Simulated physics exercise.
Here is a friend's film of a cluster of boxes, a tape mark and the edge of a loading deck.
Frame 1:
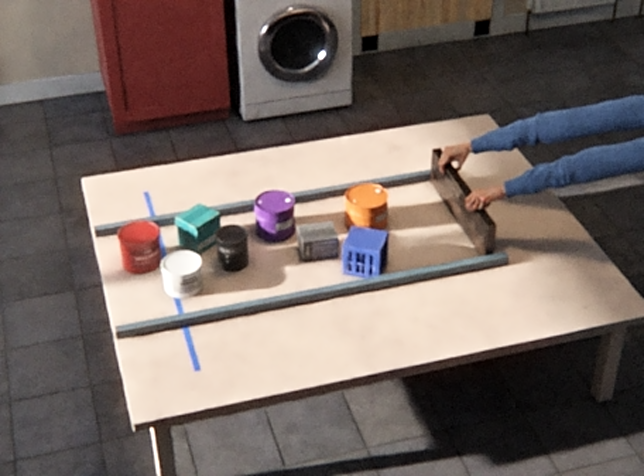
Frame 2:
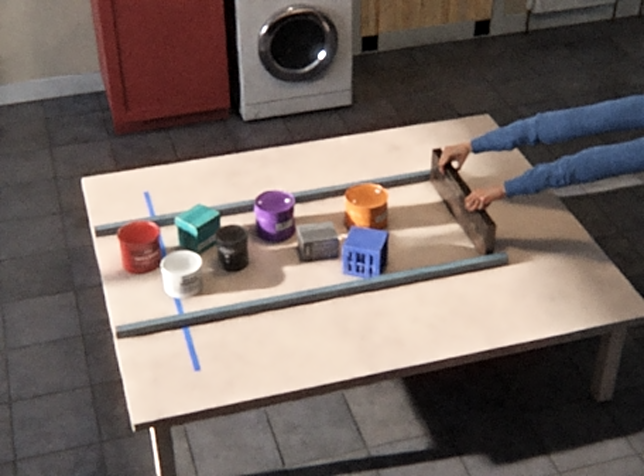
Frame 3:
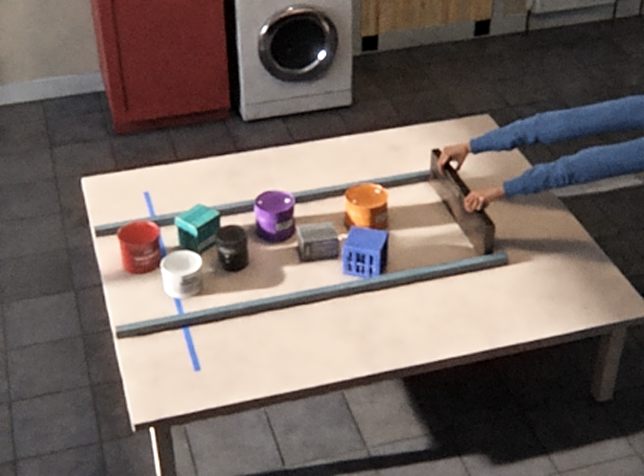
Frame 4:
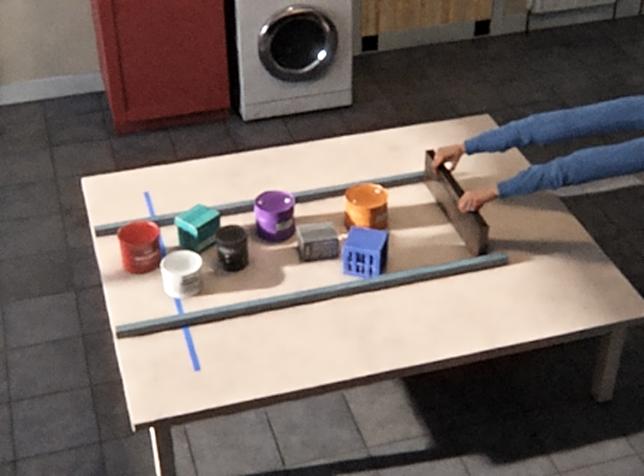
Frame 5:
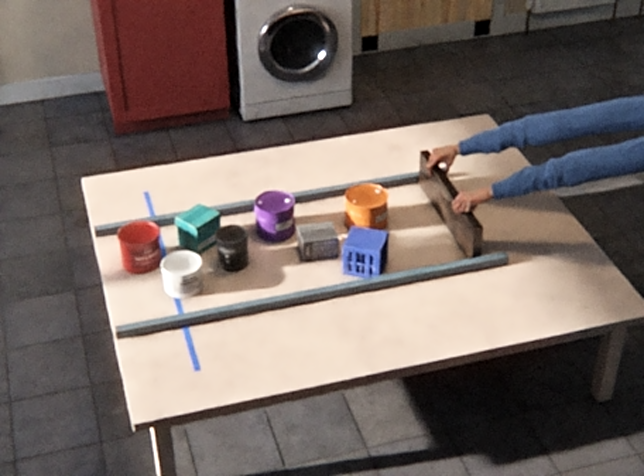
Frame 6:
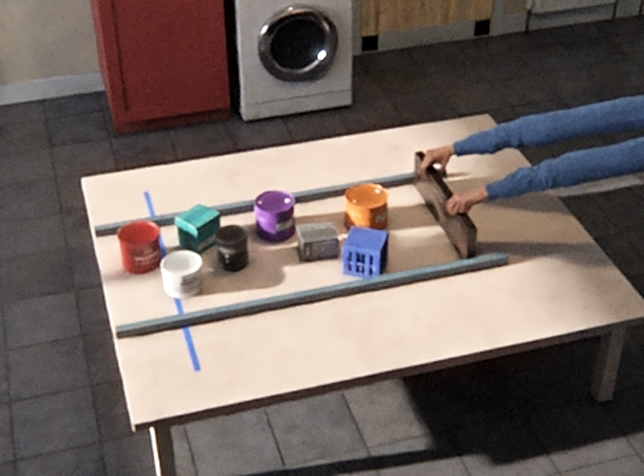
Two hands in blue sleeves slide a plank slightly left between two rails on a table, while the pails, orange canister, turquoise parcel, grey box and blue crate ahead of it stay still near a strip of blue tape.
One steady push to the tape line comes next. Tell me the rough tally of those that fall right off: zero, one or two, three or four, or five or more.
Tally: One or two.
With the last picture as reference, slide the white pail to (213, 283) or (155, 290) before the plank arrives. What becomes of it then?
Result, in order: It is safe; it is safe.
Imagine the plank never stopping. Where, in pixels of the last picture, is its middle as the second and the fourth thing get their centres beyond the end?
The middle sits near (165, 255) at the first moment and near (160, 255) at the second.
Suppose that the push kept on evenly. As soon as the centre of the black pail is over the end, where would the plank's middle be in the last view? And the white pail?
First near (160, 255), second near (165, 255).
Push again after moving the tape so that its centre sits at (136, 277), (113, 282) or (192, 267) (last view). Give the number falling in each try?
Going through them in order, you'd see 4, 8 and 0.
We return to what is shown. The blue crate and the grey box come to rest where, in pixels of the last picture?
First (159, 298), then (154, 280).
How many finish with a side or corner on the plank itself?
It is in contact with 4.
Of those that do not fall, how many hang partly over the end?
Things overhanging at the end: 3.
Soon after, none off yet; red pail at rest near (140, 248); white pail at rest near (183, 275); turquoise parcel at rest near (199, 229).
In the end, the number that fall off is one or two; gone, red pail.
